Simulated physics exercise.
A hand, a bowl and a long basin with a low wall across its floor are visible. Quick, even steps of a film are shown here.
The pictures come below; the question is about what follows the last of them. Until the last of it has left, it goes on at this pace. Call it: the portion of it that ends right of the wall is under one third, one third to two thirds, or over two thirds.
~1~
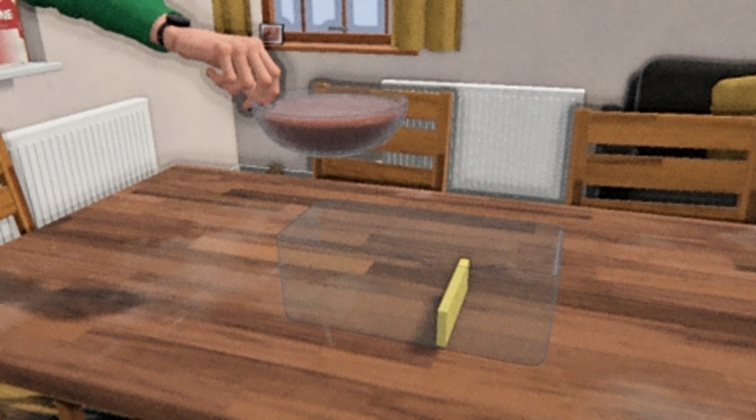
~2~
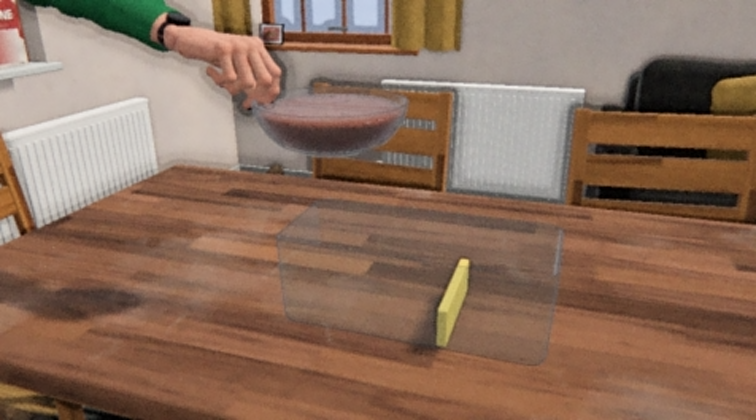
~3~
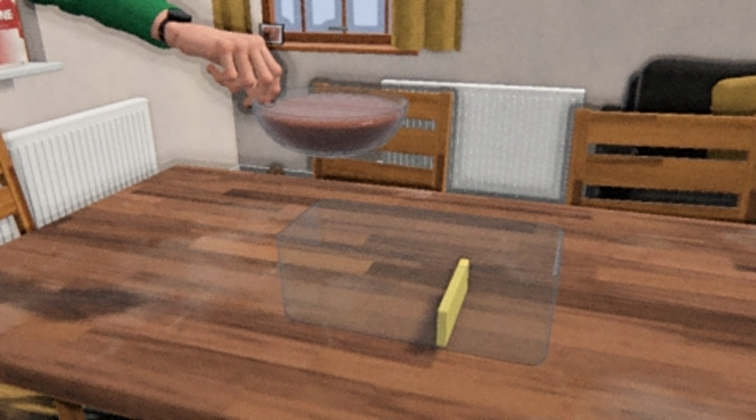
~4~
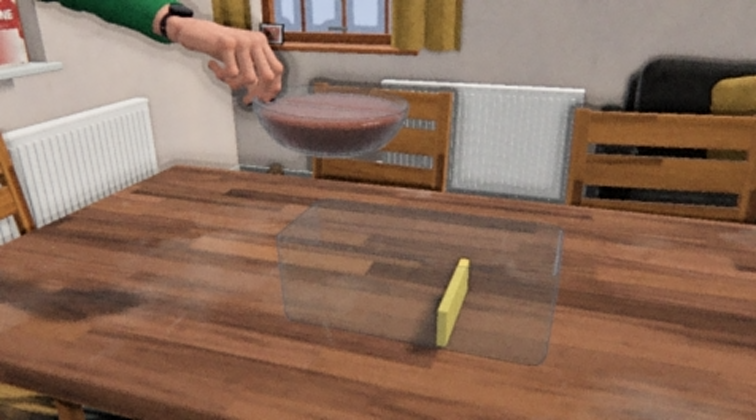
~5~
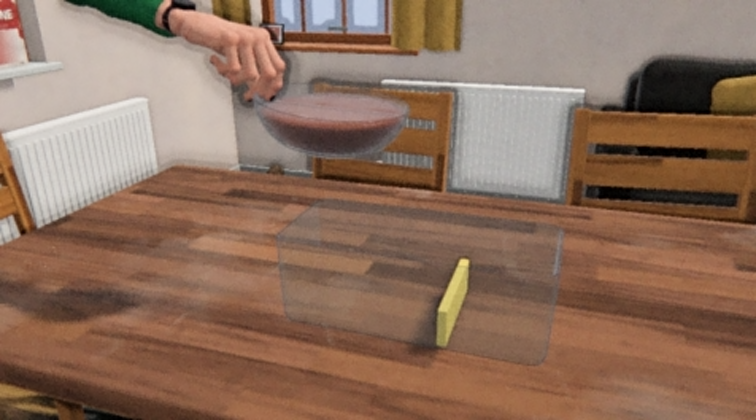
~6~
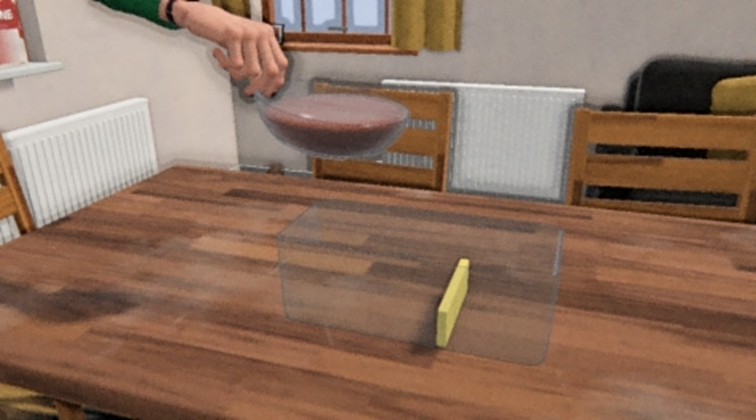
One third to two thirds.
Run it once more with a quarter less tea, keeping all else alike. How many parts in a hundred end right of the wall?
Near 30 parts in a hundred.
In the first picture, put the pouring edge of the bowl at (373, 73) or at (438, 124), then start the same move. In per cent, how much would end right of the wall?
In order, roughly 10 percent and 75 percent.
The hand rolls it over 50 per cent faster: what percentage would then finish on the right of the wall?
Roughly 40 in a hundred.
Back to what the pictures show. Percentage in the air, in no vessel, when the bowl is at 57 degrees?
About 35 %.
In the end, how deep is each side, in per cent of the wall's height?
Near 30 on the left, 50 on the right.
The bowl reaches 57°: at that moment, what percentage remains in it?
It still holds around 30 per cent there.
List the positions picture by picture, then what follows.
In the first frame, tilt 0°; pouring edge (404, 106); surface from (268, 103) to (403, 111); the long basin's rim runs from (299, 218) to (561, 252); the wall's top is at (455, 284).
In the second frame, tilt 0°; pouring edge (404, 107); surface from (268, 103) to (402, 112).
In the third frame, tilt 2°; pouring edge (405, 109); surface from (268, 102) to (403, 113).
In the fourth frame, tilt 4°; pouring edge (405, 112); surface from (269, 102) to (403, 114).
In the fifth frame, tilt 6°; pouring edge (406, 115); surface from (270, 101) to (405, 115).
In the sixth frame, tilt 10°; pouring edge (406, 120); surface from (272, 102) to (407, 115).
A moment on, the tilt is 57° and 29 per cent is still to pour, 11 is left of the wall and 26 right of it.
Next, the tilt is 91° and 1 per cent is still to pour, 48 is left of the wall and 48 right of it.
Then the tilt is 102° and 0 per cent is still to pour, 50 is left of the wall and 48 right of it.
Later the tilt is 102° and 0 per cent is still to pour, 50 is left of the wall and 48 right of it.
Finally, 50 per cent lies left of the wall, 48 right of it and 2 outside.
